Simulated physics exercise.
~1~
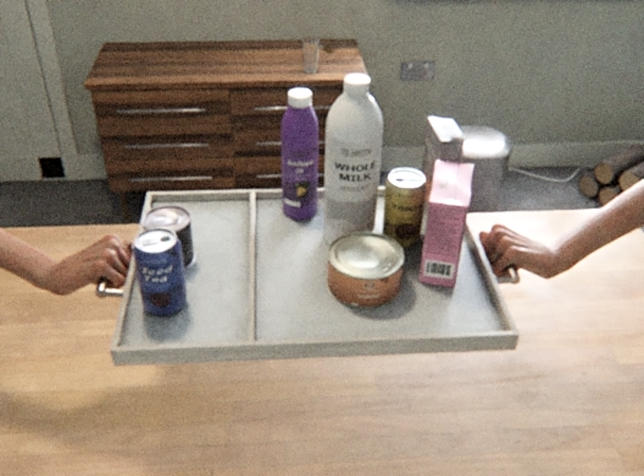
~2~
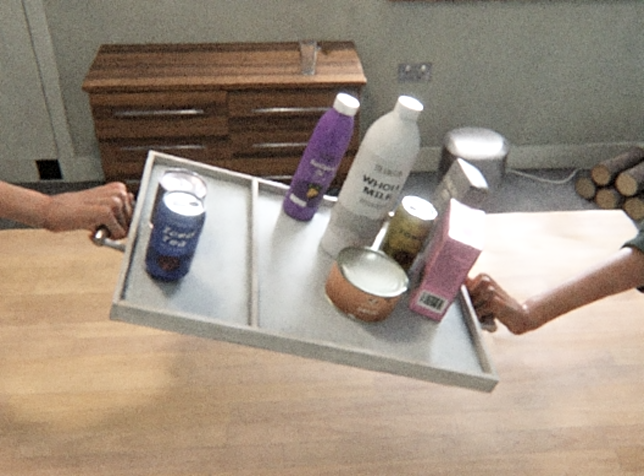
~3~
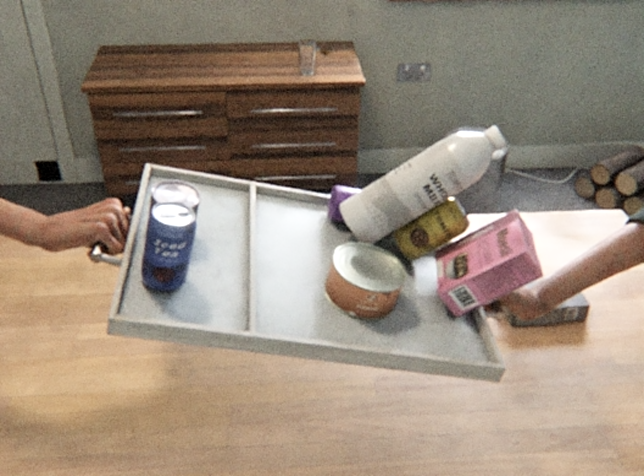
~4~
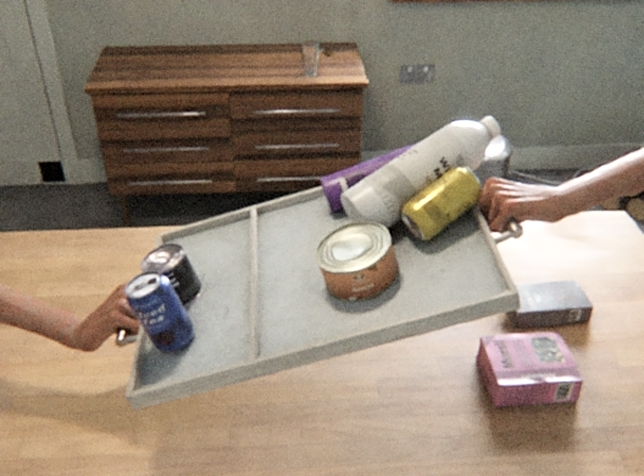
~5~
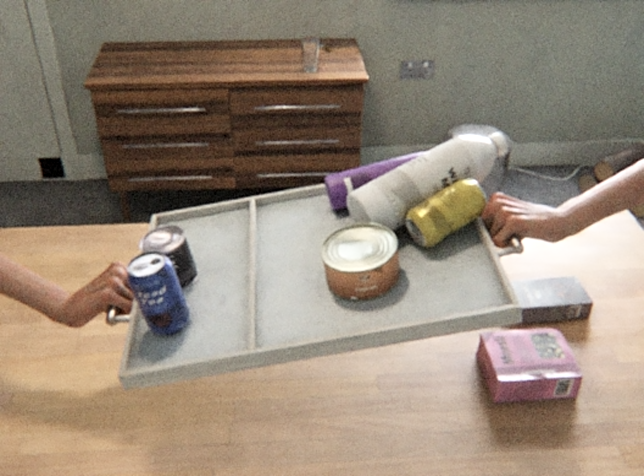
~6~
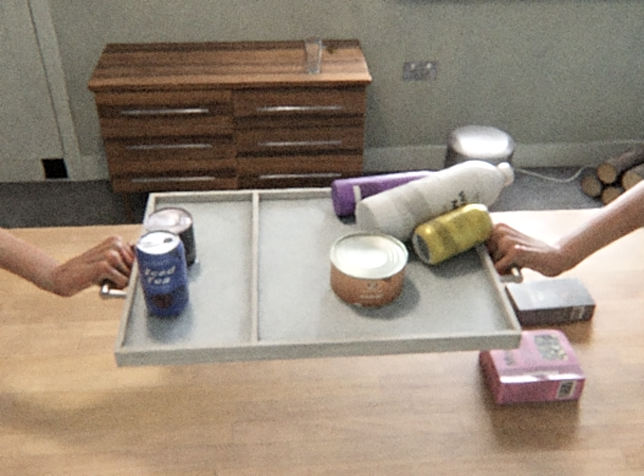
A hand-held tray tips right, then left, then levels, with two packets fallen off and three containers toppled.
